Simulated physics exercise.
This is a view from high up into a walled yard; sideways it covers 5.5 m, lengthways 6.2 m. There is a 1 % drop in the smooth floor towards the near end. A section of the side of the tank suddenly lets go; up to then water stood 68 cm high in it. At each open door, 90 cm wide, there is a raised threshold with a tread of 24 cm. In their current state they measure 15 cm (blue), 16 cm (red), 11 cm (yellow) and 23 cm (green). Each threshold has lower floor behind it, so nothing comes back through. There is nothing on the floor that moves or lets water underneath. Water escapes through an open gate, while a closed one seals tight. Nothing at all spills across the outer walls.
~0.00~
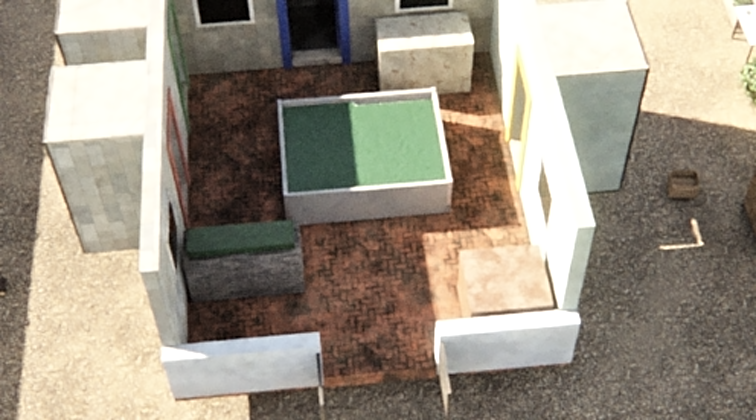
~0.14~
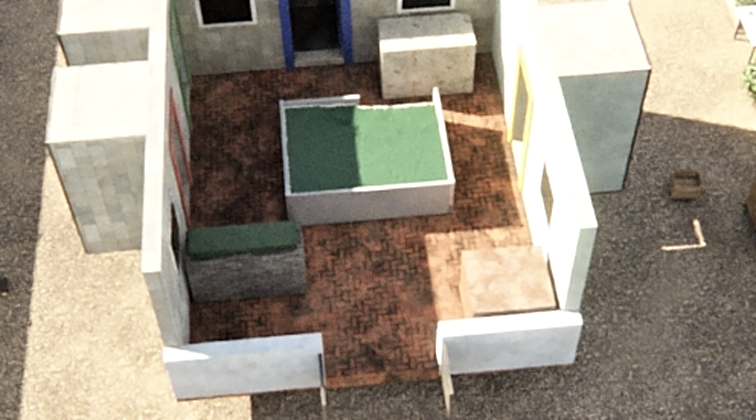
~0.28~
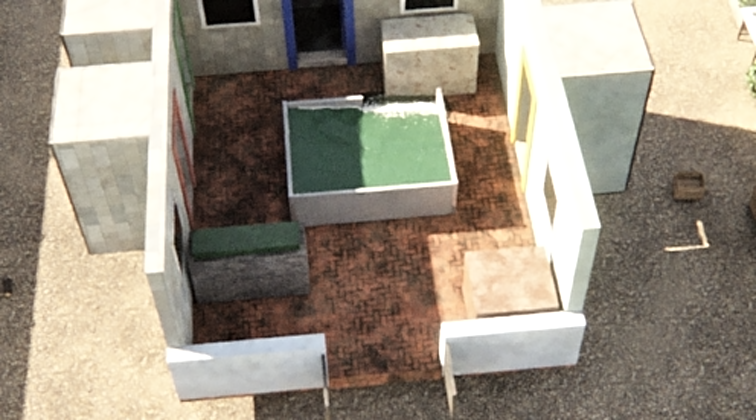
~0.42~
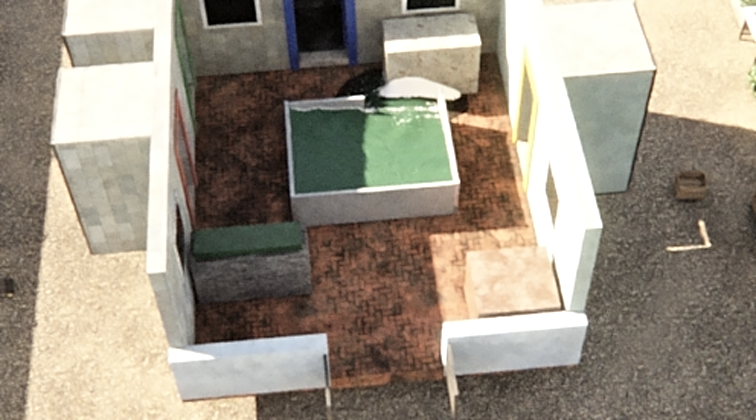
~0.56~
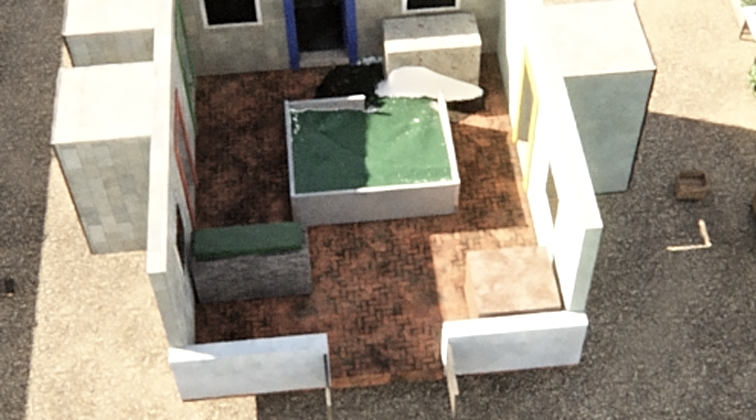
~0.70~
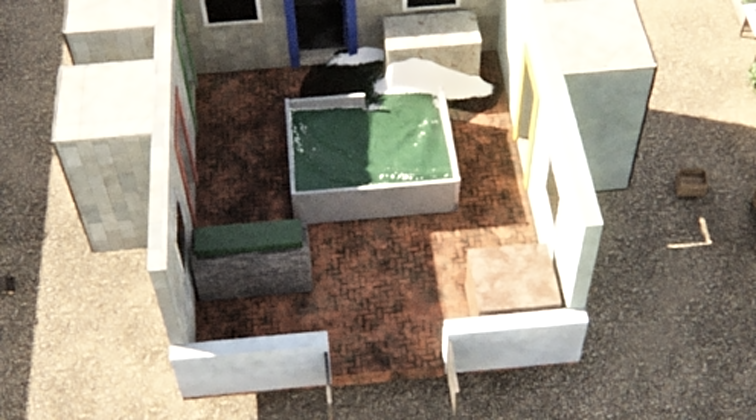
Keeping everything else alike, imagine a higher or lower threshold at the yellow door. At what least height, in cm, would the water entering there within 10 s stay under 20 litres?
At about 7.5 cm.
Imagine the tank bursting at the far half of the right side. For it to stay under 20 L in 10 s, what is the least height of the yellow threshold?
In that case you'd want it roughly 37 cm high.
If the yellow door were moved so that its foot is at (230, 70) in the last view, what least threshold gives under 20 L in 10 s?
You'd want it roughly 16 cm high.
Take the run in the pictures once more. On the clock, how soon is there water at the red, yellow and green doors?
Door red 2.8 s / door yellow 1.2 s / door green 1.8 s.
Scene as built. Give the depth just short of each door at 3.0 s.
Lab note, cm: Blue 21; red 4; yellow 11; green 27.
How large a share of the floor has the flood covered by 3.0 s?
About 55 per cent.
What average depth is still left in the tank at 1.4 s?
About 48 cm.
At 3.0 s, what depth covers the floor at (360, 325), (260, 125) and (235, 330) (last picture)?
About 0, 2 and 0 cm respectively.
After 1.4 s water covers 20 % of the floor, deepest (55 cm) near (412, 104); 8 cm at the yellow door, 0 litres in over its 11 cm threshold.
After 3.0 s water covers 55 % of the floor, deepest (35 cm) near (505, 104); 11 cm at the yellow door, 3 litres in over its 11 cm threshold.
After 10.0 s water covers 95 % of the floor, deepest (19 cm) near (554, 331); 8 cm at the yellow door, 5 litres in over its 11 cm threshold.
At the yellow door as built, the water arrived by 1.3 s and peaked near 12 cm at 2.2 s.
Run again over the same 10 s with other heights there, 30 litres in over 6.5 cm, 15 litres over 8.5 cm. The limit of 20 litres is kept from about 7.5 cm up.
